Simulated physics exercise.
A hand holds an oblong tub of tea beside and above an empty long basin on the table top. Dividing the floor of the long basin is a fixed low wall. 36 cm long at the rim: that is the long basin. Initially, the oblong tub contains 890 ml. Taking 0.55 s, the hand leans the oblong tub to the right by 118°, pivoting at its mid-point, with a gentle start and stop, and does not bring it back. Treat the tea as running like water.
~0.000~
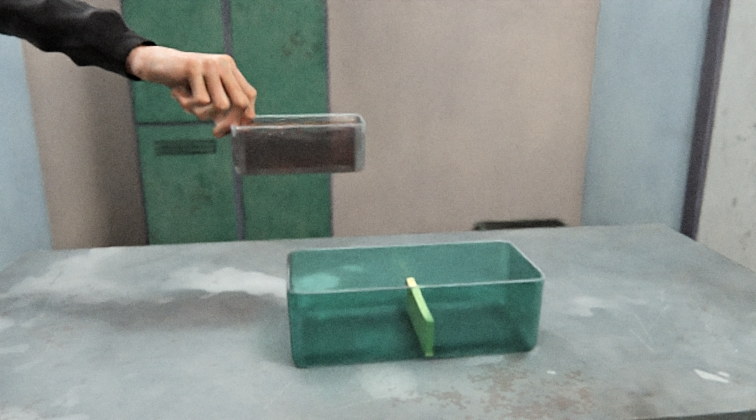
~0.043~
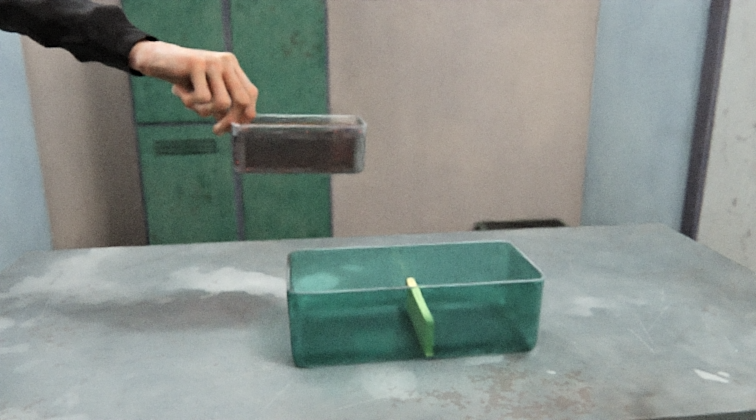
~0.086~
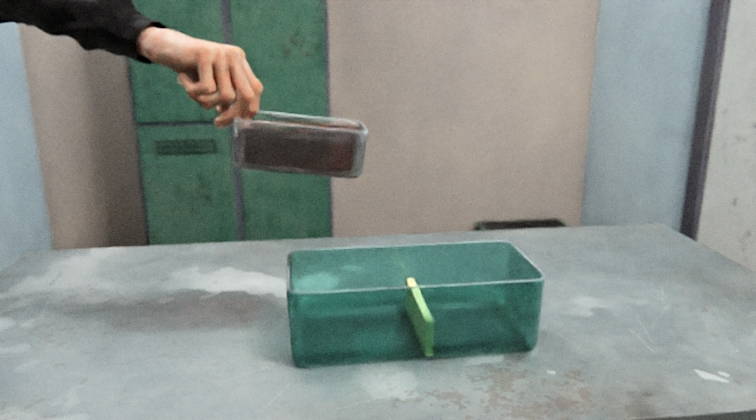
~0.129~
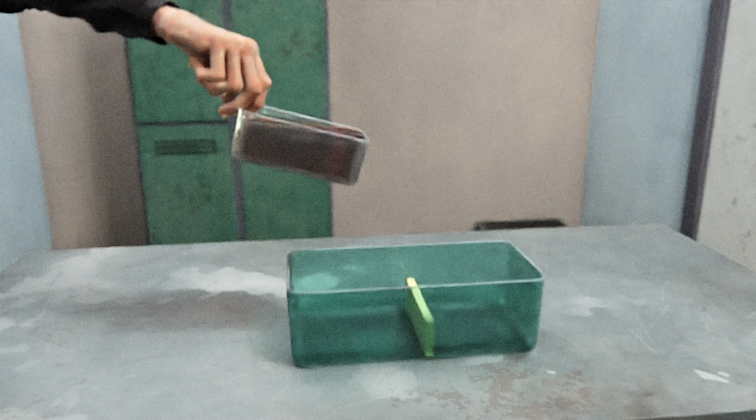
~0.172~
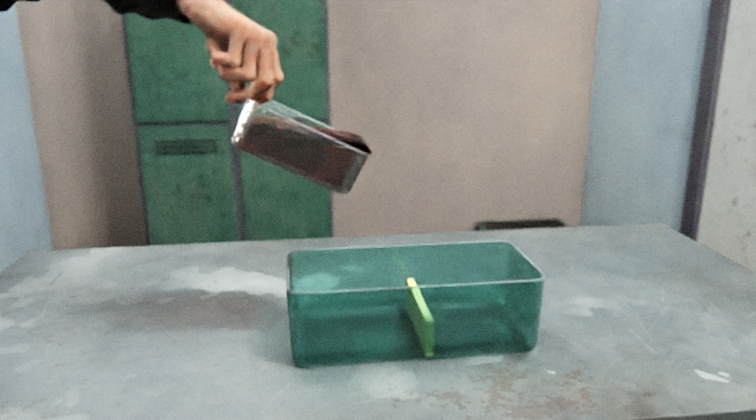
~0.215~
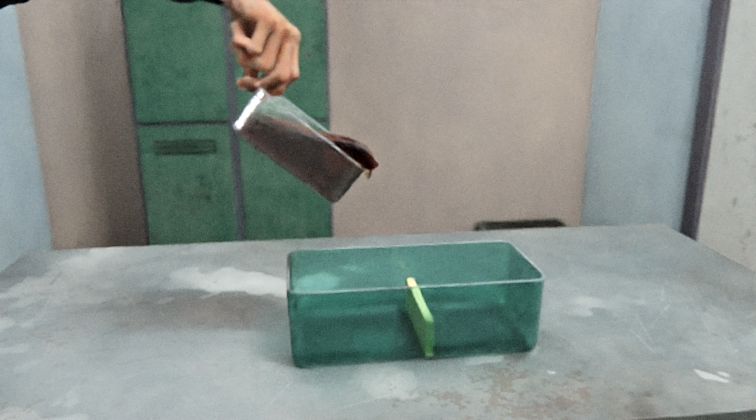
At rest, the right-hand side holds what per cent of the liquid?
It holds some 11 in every hundred.
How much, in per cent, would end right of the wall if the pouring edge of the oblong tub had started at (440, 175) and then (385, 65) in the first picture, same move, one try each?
I'd expect close to 80 per cent and then close to 60 per cent.
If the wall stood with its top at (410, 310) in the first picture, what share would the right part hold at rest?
With the wall placed like that, close to 35 per cent.
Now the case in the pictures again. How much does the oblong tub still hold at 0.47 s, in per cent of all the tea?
Close to 9 in a hundred.
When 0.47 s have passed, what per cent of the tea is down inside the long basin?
50 %, give or take.
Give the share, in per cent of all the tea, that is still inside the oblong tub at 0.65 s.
About 1 % is still there.
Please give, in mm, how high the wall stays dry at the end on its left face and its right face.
Close to 30 mm left and close to 50 mm right.
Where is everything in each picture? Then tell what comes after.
In the first frame, tilt 0°; pouring edge (362, 121); surface from (237, 129) to (360, 126); the long basin's rim runs from (288, 272) to (527, 260); the wall's top is at (419, 299).
In the second frame, tilt 2°; pouring edge (362, 123); surface from (237, 128) to (361, 127).
In the third frame, tilt 7°; pouring edge (364, 128); surface from (238, 125) to (362, 130).
In the fourth frame, tilt 15°; pouring edge (365, 138); surface from (239, 122) to (364, 133).
In the fifth frame, tilt 26°; pouring edge (365, 150); surface from (240, 120) to (357, 140); 4 per cent is over the edge.
In the sixth frame, tilt 39°; pouring edge (361, 164); surface from (241, 115) to (340, 141); 11 per cent is over the edge.
By 0.47 s the tilt is 111° and 9 per cent is still to pour, 45 is left of the wall and 5 right of it.
By 0.65 s the tilt is 118° and 1 per cent is still to pour, 69 is left of the wall and 6 right of it.
By 0.84 s the tilt is 118° and 0 per cent is still to pour, 76 is left of the wall and 9 right of it.
By 1.05 s the tilt is 118° and 0 per cent is still to pour, 80 is left of the wall and 11 right of it.
At rest 80 per cent lies left of the wall, 11 right of it and 9 outside.
